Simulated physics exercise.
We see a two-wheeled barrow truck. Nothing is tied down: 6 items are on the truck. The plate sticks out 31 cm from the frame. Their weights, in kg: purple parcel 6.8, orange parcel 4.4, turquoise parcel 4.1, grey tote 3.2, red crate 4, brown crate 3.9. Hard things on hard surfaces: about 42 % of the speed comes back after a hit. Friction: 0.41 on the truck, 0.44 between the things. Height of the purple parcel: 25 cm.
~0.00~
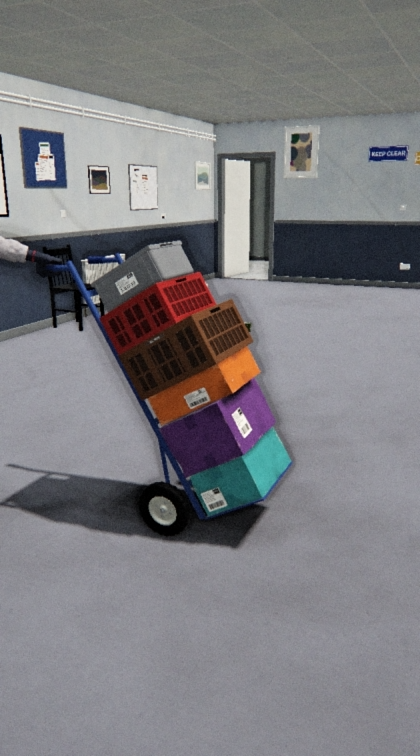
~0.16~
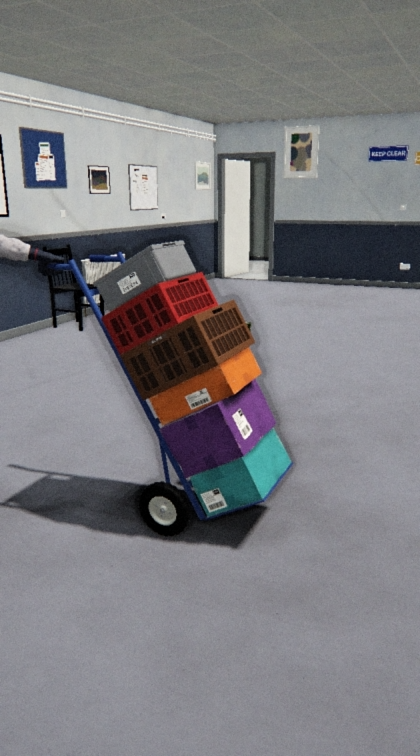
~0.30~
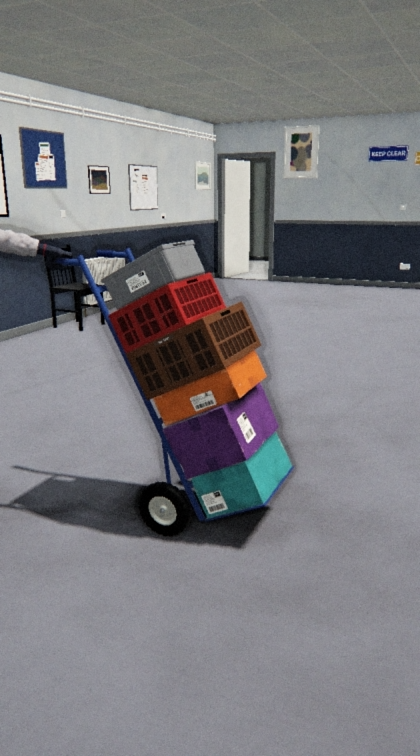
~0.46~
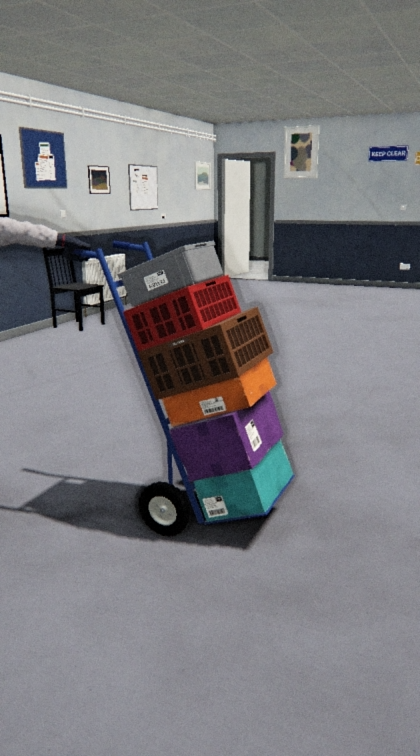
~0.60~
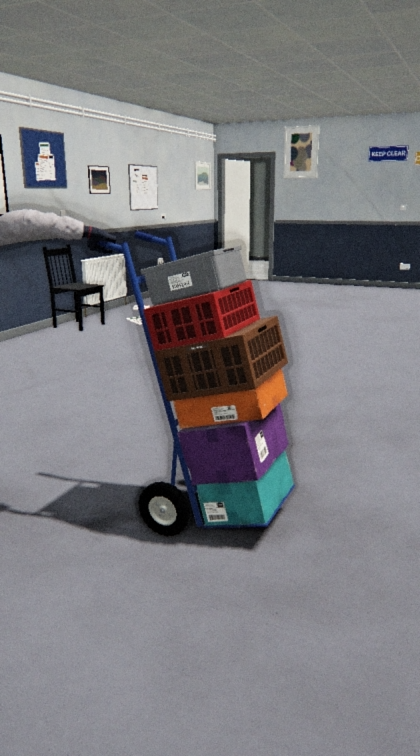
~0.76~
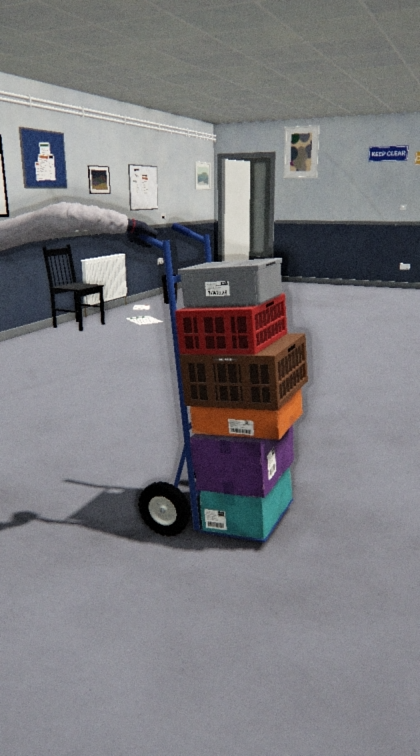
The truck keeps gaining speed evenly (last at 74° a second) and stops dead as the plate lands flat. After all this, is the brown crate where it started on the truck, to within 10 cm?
The brown crate leaves its spot.
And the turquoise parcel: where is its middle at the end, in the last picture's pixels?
At about (301, 503).
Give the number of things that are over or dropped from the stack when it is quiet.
That comes to 6.
After 1.76 s, truck upright; grey tote now dropped from the stack; brown crate tipped 33° from how it sat near (351, 402); red crate tipped 33° from how it sat.
After 2.16 s, truck upright; purple parcel, orange parcel, red crate and brown crate now dropped from the stack; turquoise parcel on its side.
At rest (3.4 s), dropped from the stack, purple parcel, orange parcel, grey tote, red crate and brown crate; tipped over on the truck, turquoise parcel.
